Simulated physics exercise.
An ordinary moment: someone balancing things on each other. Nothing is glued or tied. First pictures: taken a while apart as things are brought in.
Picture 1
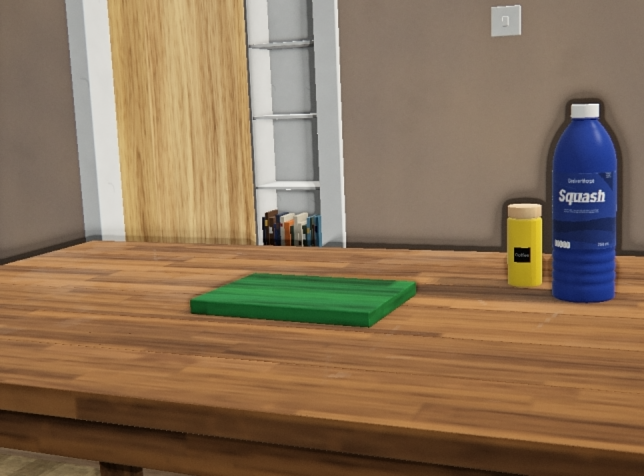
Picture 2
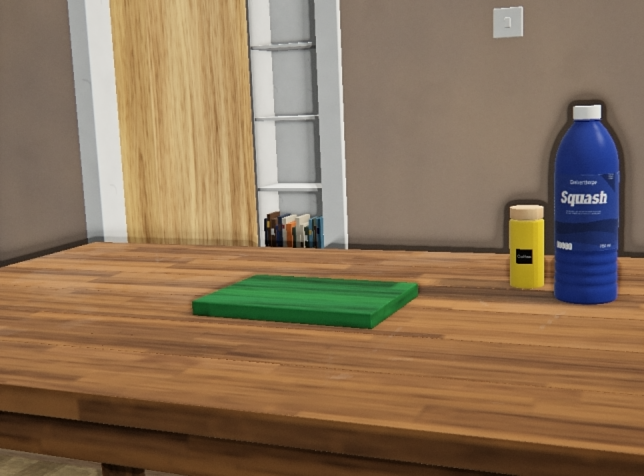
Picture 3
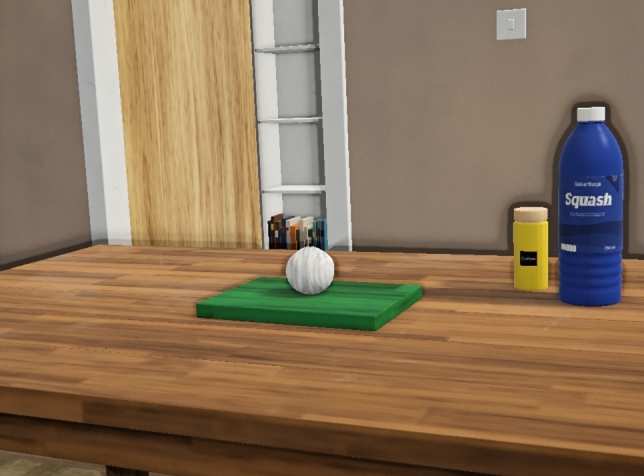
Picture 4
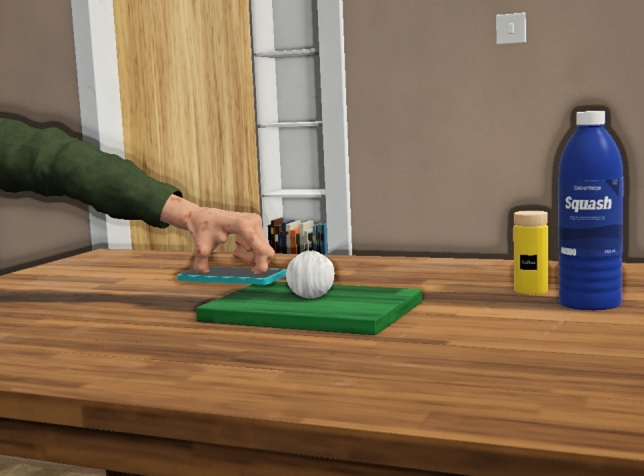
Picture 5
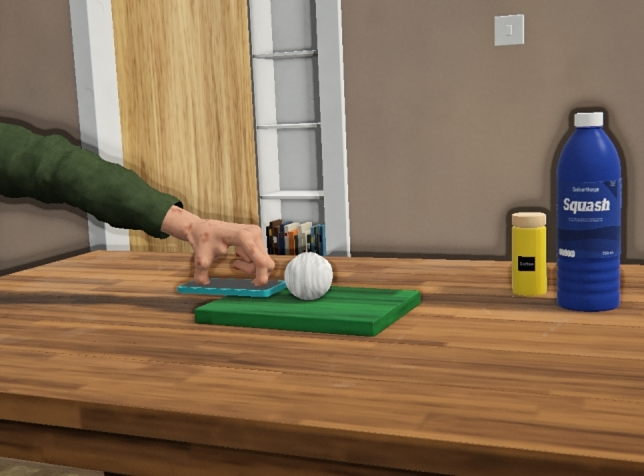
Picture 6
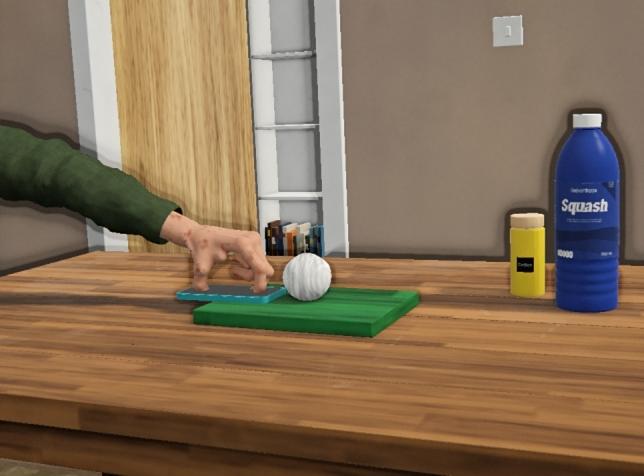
Green board lying on a wooden table, a white ball-like object appearing on it, then a hand lowering a turquoise phone beside it.
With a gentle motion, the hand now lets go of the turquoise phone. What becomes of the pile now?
The pile stays as it is.
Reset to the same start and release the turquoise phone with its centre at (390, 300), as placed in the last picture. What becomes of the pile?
The pile then stays upright.
Then, 0.70 s on from there, no change.
Then, 1.60 s on from there, turquoise phone resting near (231, 293).
In the end, all 5 unmoved. At the end, from the last picture's camera, turquoise phone near (231, 293). The pile holds.
